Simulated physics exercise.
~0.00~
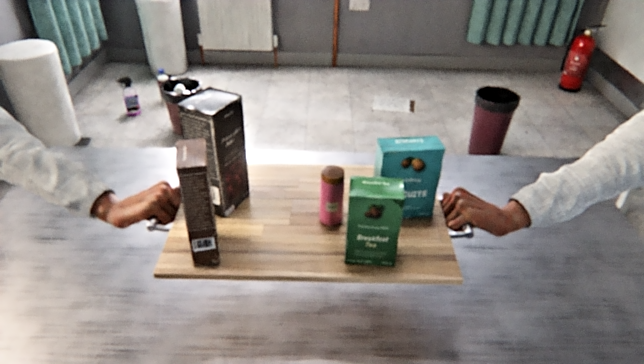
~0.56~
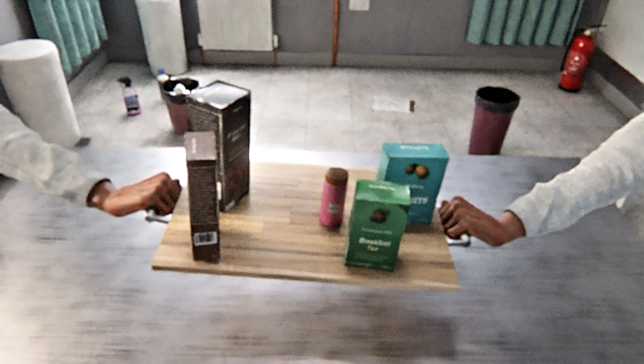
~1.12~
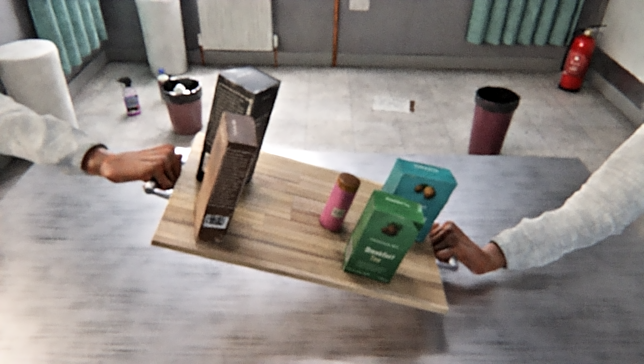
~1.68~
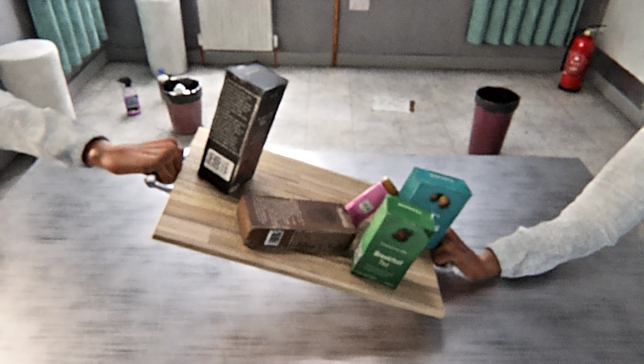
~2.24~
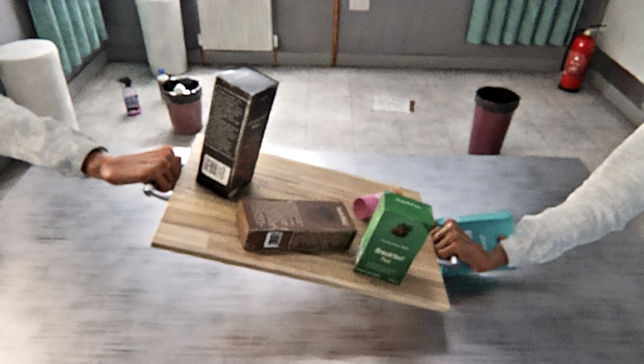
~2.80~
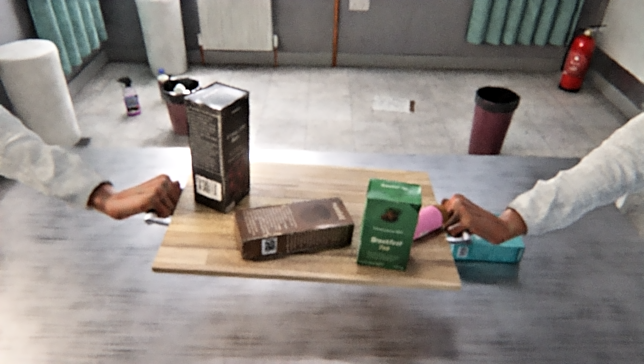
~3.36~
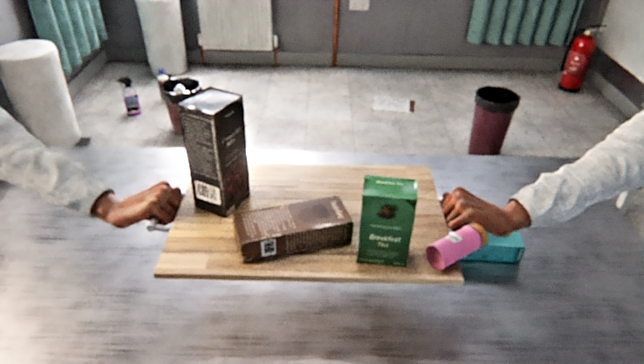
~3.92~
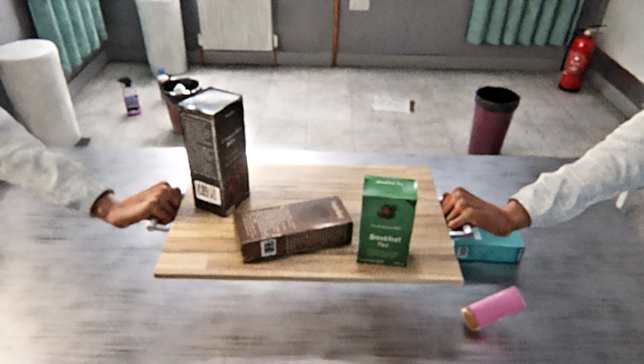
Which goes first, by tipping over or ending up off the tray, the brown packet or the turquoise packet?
The brown packet goes first, falling onto its side on the tray while the turquoise packet is still leaning near the right edge.
Over a table, hands tip a tray right and back, toppling one box, dropping two items.
